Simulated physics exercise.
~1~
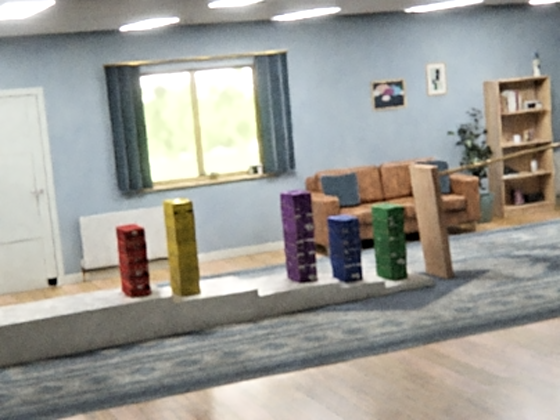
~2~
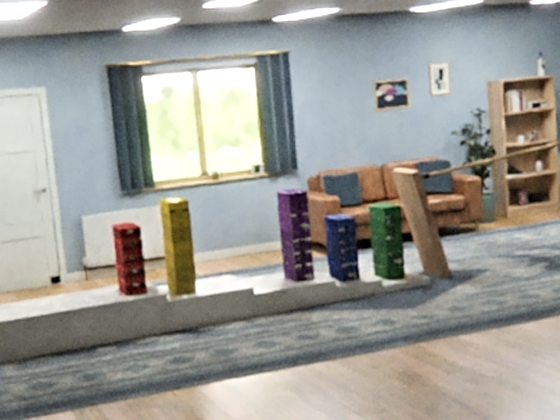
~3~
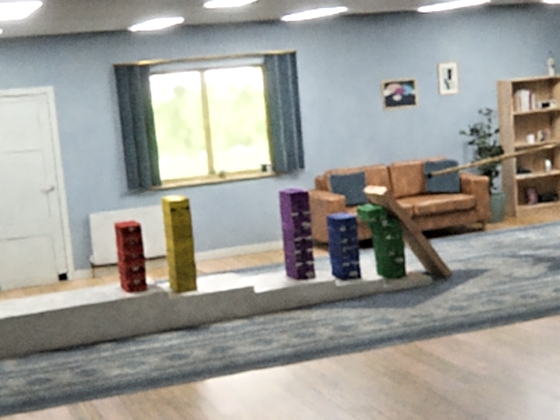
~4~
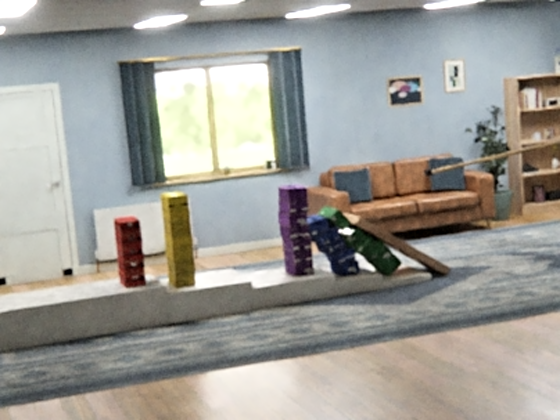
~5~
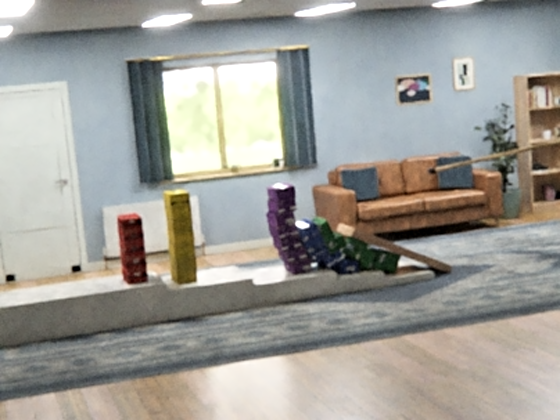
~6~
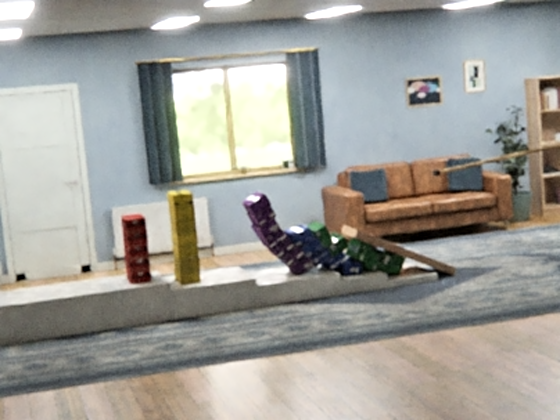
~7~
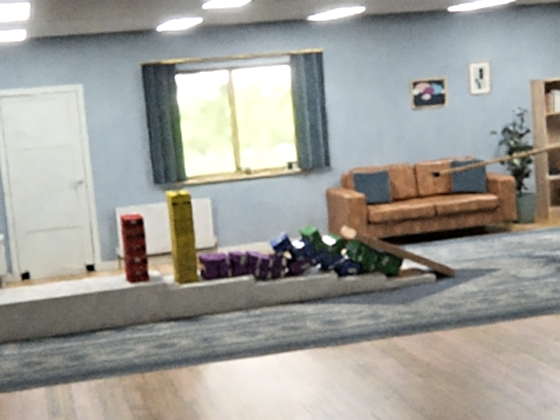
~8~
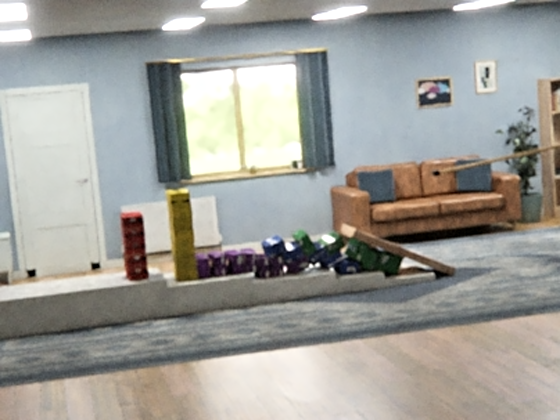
A wooden board tipped left onto the green stack in a living room, toppling it into the blue one and then the purple, which bent over and collapsed along the step, while the yellow and red stacks stayed standing.
